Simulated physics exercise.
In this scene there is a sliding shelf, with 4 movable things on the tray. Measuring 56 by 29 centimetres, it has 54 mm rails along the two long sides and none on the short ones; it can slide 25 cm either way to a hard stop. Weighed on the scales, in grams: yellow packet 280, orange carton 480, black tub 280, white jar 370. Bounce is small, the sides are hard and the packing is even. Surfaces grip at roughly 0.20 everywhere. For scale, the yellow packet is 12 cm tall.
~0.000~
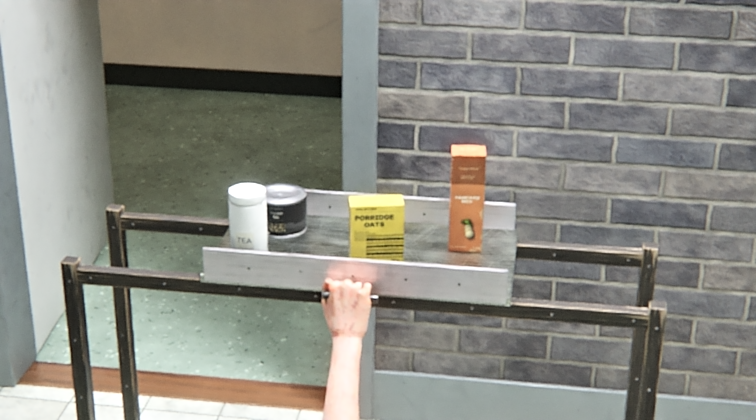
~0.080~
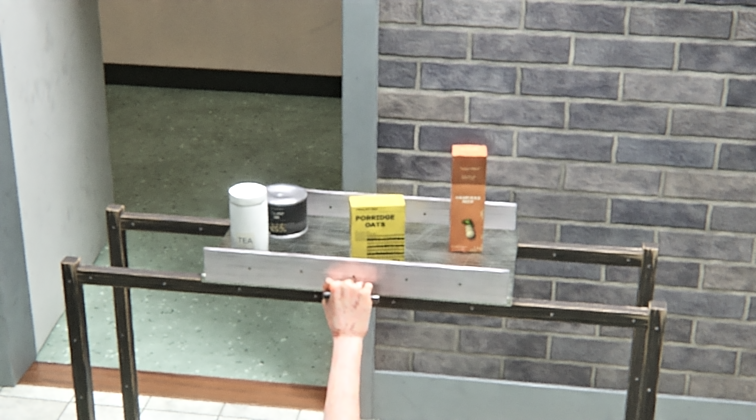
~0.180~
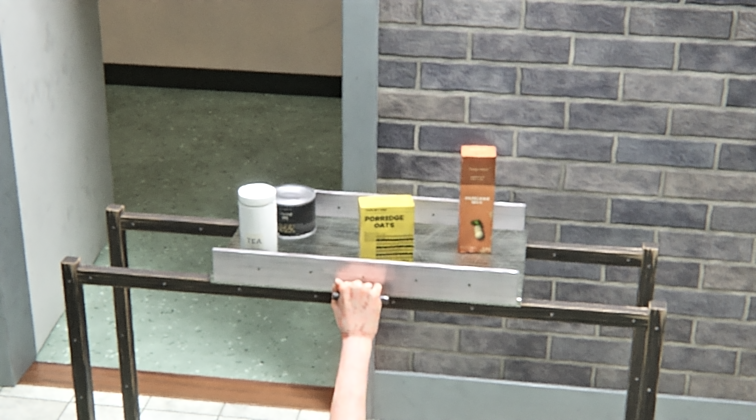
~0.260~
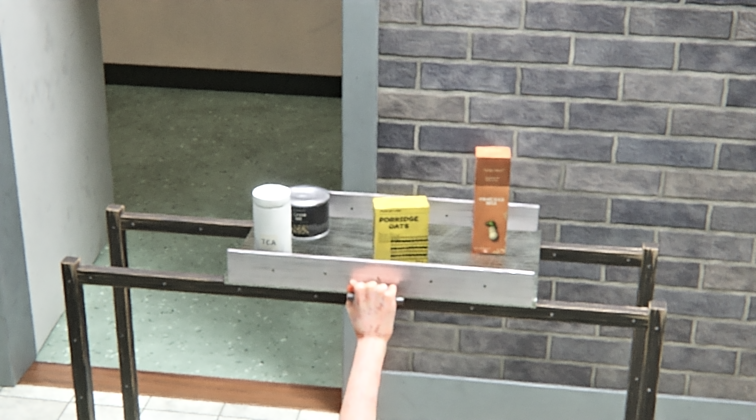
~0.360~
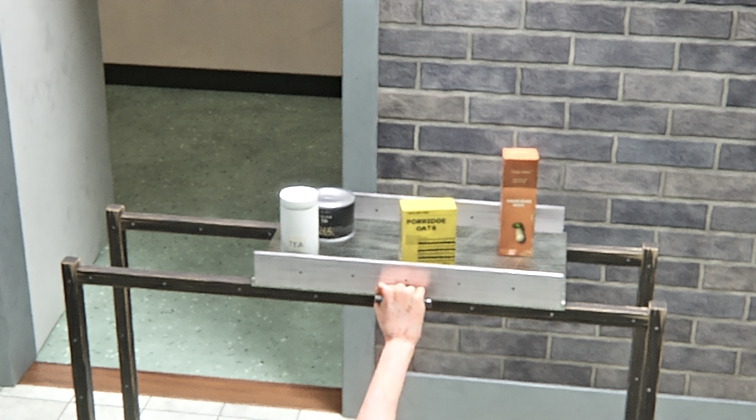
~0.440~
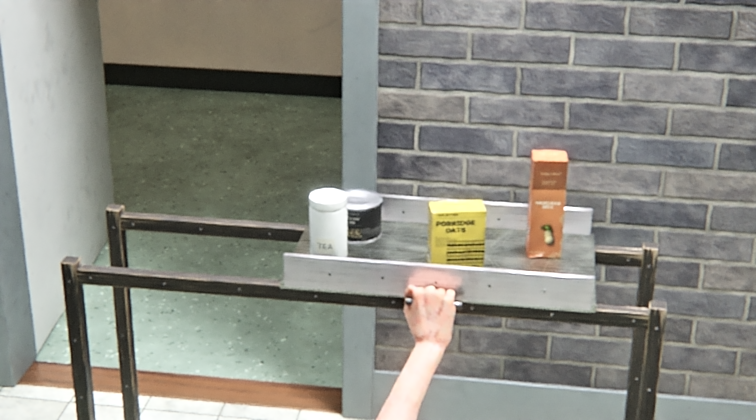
Beside a grey brick wall and an open doorway, a hand held still on a metal tray carrying a white jar, black tub, yellow packet and orange carton, then slid it steadily right along its rails.
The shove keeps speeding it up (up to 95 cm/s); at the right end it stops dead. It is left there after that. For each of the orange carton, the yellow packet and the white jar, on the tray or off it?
As I see it, the orange carton escapes the tray; the yellow packet does not escape the tray; the white jar does not escape the tray.
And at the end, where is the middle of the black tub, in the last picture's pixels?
(515, 227).
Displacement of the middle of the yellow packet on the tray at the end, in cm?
Around 22 centimetres.
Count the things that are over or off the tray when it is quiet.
The number here is 1.
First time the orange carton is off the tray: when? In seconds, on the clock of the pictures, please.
Time: Roughly 0.7 s.
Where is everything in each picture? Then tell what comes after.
The first picture shows tray midway; orange carton (467, 199); yellow packet (376, 229); white jar (248, 227).
The second picture shows tray midway; black tub (283, 211).
The third picture shows tray moved 2 cm right; black tub (291, 211).
The fourth picture shows tray moved 5 cm right; black tub (304, 212).
The fifth picture shows tray moved 10 cm right; black tub (330, 214).
The sixth picture shows tray moved 15 cm right; orange carton (546, 204); yellow packet (456, 235); white jar (328, 233).
After 0.74 s, tray moved 25 cm right; orange carton now off the tray; yellow packet moved 14 cm near (583, 244); white jar moved 14 cm near (455, 242).
After 0.84 s, tray moved 25 cm right; yellow packet moved 18 cm near (608, 246); white jar moved 18 cm near (480, 244); black tub moved 18 cm.
In the end (1.4 s), off the tray, orange carton; not toppled but over 5 cm from the start, yellow packet, black tub and white jar. In the last view, yellow packet near (626, 247).
